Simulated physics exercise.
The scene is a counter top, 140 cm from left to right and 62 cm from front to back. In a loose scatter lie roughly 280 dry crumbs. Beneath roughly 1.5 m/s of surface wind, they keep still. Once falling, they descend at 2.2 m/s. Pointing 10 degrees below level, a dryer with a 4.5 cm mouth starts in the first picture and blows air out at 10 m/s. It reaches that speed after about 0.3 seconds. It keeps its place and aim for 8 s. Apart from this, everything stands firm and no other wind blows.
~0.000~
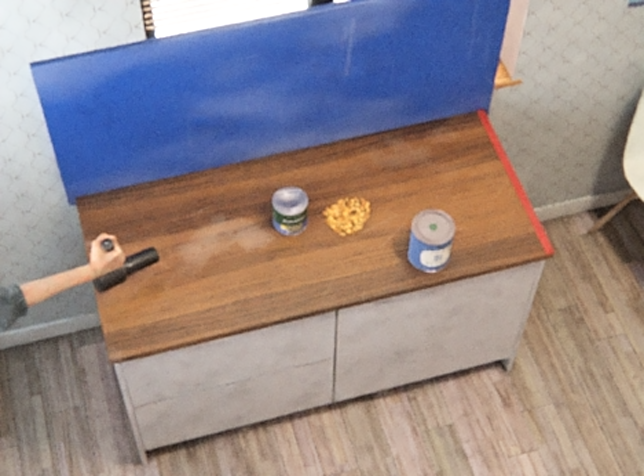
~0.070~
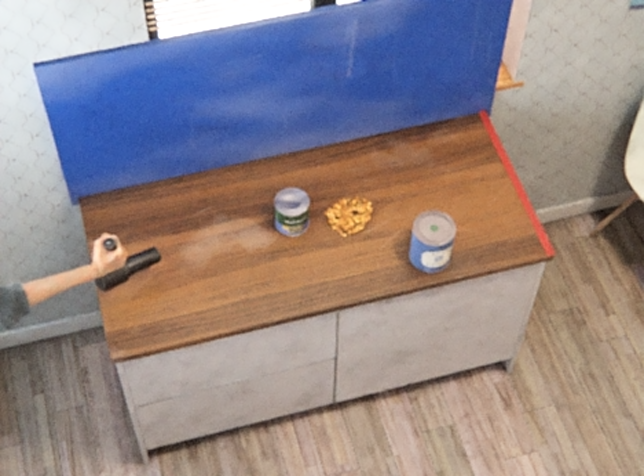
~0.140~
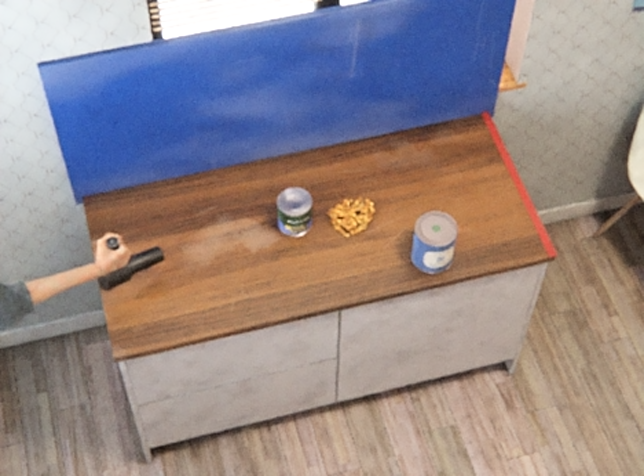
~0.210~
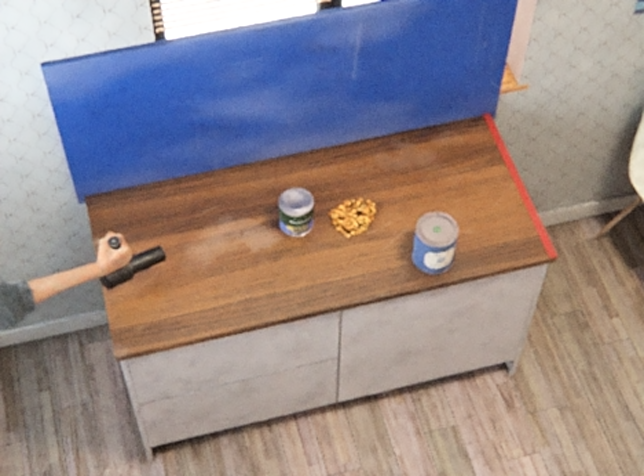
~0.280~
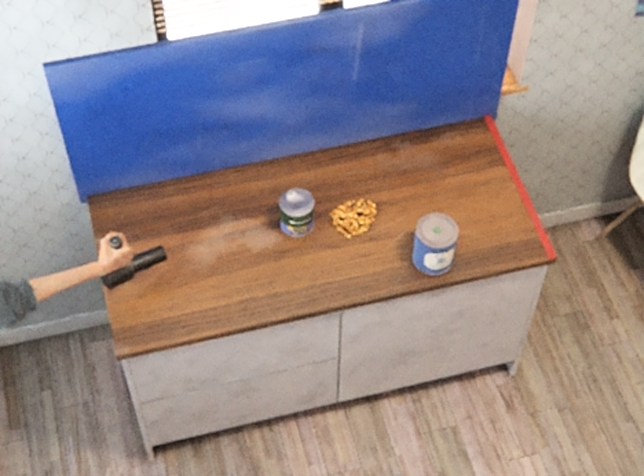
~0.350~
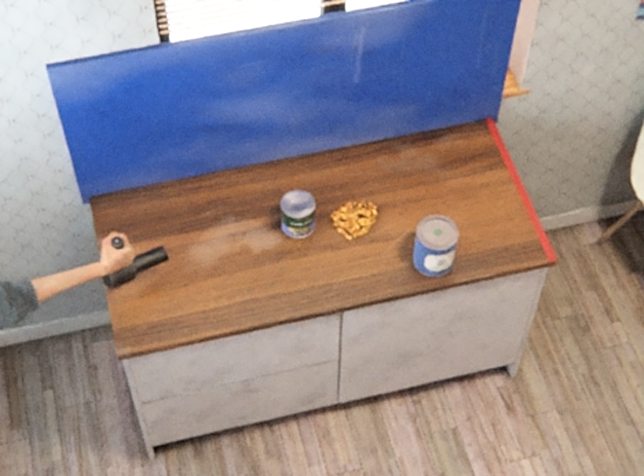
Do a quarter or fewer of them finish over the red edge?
Yes, a quarter or fewer do.
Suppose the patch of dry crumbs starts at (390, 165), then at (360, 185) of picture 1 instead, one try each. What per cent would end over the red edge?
Taking the two spots in order, I'd say around 60 percent and then 30 percent.
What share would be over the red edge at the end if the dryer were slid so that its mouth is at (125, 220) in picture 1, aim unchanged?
0 per cent.
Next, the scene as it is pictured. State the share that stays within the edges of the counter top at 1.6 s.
Some 100 percent are still there.
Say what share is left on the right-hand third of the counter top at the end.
About 0 percent.
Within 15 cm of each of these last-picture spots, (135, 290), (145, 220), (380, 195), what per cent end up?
Roughly 0 %, 0 % and 50 %, in that order.
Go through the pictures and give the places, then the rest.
In the first frame, the middle of the dry crumbs is near (346, 217), none has stirred yet and the mouth of the dryer is at (155, 254).
In the second frame, the middle of the dry crumbs is near (347, 215), none has stirred yet and the red edge is centred on (519, 179).
In the third frame, the middle of the dry crumbs is near (350, 216), none has stirred yet, the top of a tin is at (295, 201) and the top of a tin is at (436, 228).
In the fourth frame, the middle of the dry crumbs is near (351, 216) and none has stirred yet.
In the fifth frame, the middle of the dry crumbs is near (352, 217) and none has stirred yet.
In the sixth frame, the middle of the dry crumbs is near (353, 218) and none has stirred yet.
After 1.6 s, 0 % are over the red edge; the middle of those still in play is near (353, 218); 78 % have settled or left.
After 2.6 s, 0 % are over the red edge; the middle of those still in play is near (353, 218); 79 % have settled or left.
After 4.4 s, 0 % are over the red edge; the middle of those still in play is near (353, 218); 81 % have settled or left.
After 8.0 s, at the end, 0 % are over the red edge; the middle of those still in play is near (353, 218).
